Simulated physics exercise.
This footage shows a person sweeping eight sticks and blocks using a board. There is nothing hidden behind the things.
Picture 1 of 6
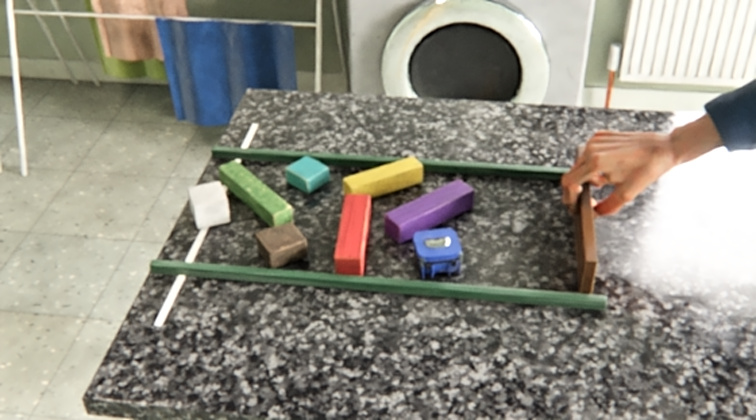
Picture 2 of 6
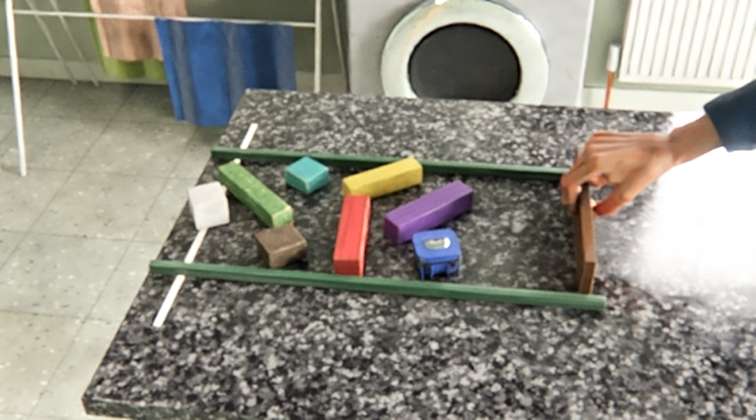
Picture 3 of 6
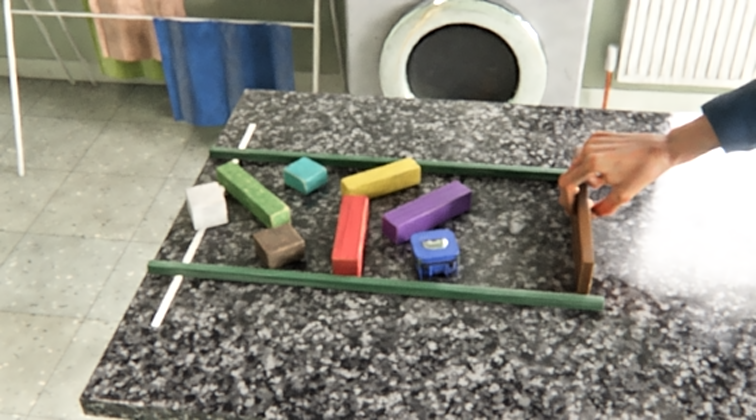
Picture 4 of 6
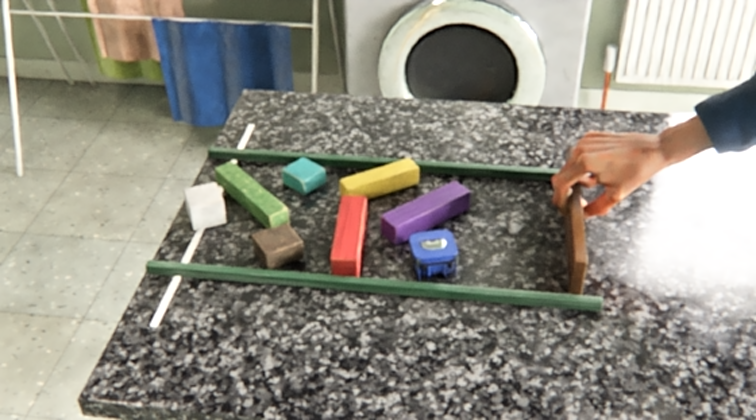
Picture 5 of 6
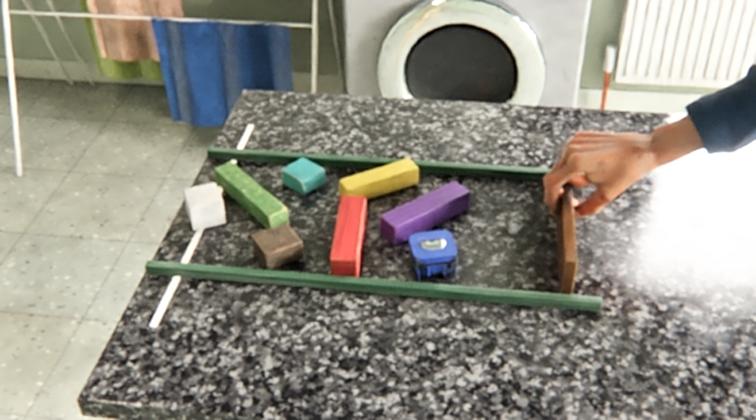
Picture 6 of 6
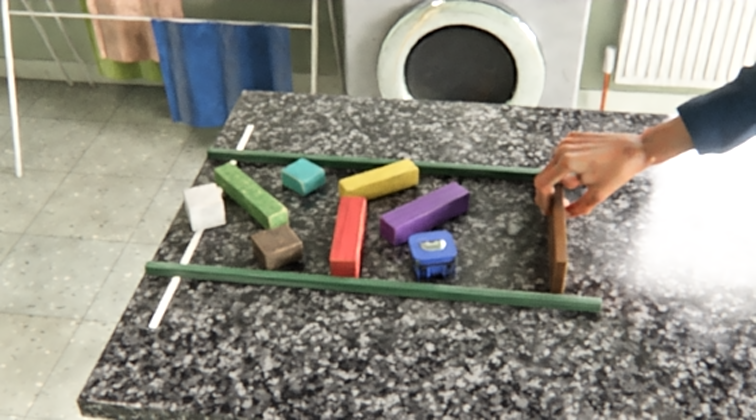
On a speckled stone countertop, colourful blocks and bars and a blue case lie between two green rails near a white strip; a hand holds a brown board upright at the right, then slides it a short way left.
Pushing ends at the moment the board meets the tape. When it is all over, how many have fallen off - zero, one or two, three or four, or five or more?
After the push, at least five have dropped.
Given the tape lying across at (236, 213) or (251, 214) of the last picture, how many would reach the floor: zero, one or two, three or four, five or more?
Either three or four; either three or four.
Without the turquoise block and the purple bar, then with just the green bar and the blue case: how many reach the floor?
Try 1: 4; try 2: 5.
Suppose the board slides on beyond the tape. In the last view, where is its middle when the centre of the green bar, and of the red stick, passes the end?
The middle is at (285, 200) when it's the green bar, and at (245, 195) when it's the red stick.
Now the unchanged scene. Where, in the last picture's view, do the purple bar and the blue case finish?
Near (180, 197) and (171, 233).
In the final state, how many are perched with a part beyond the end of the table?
2, I think.
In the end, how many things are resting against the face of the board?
Count recorded: 2.
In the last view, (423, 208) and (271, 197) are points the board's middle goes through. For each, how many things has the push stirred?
That makes 3 at the first spot and 8 at the second.
Soon after, none off yet; white block at rest near (204, 207); green bar at rest near (250, 196); turquoise block at rest near (303, 177).
After that, none off yet; white block displaced about its own width near (169, 205); green bar displaced a little near (201, 198); turquoise block displaced about its own width near (271, 169).
In the end, the number that fall off is five or more; gone, yellow bar, red stick, black block, turquoise block, green bar and white block.
